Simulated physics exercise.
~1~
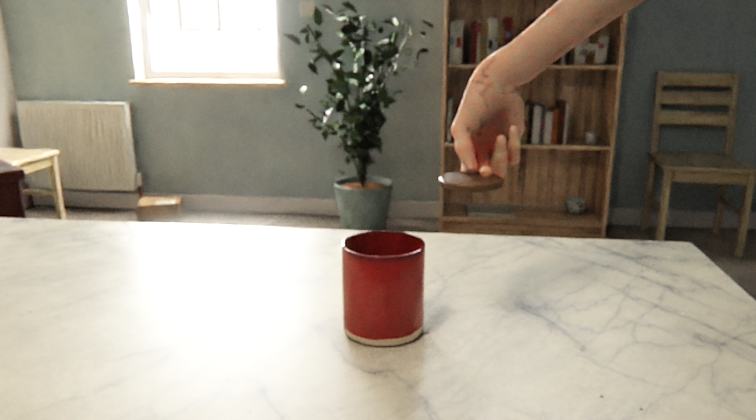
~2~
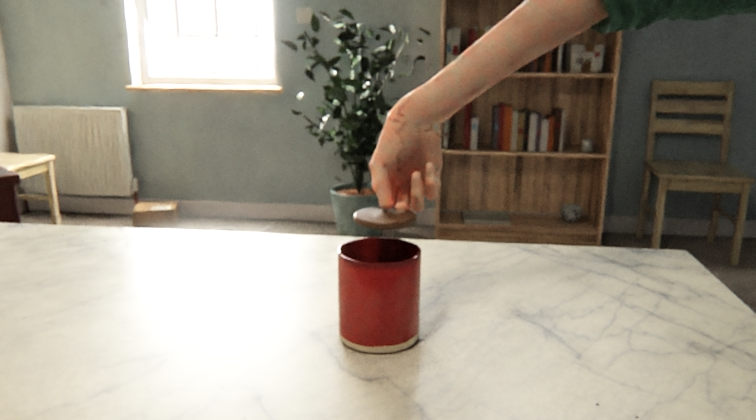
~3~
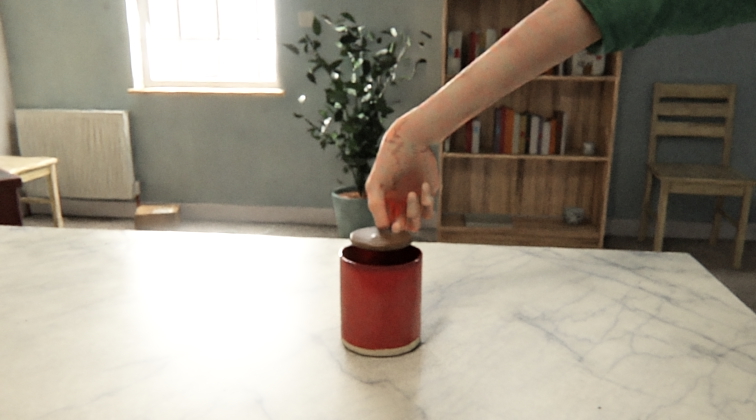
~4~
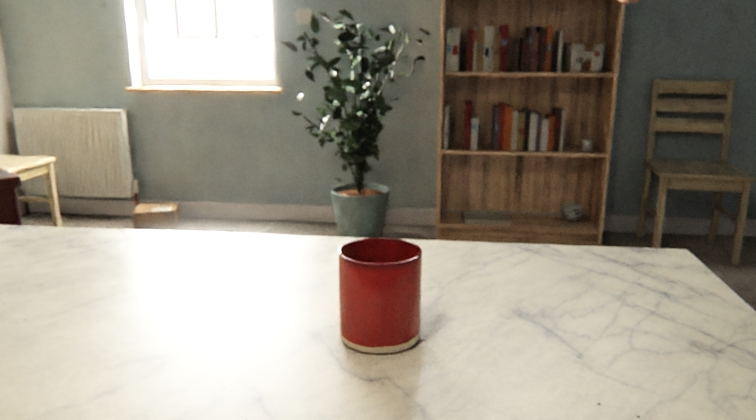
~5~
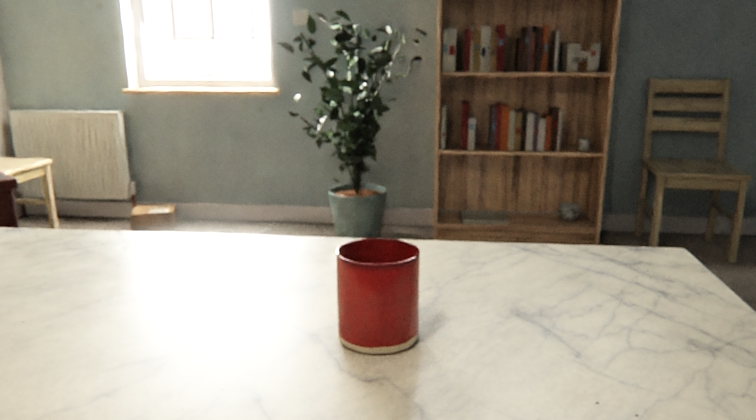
A brown coaster, carried left by a hand and lowered over a red cup, drops inside, leaving the cup open.
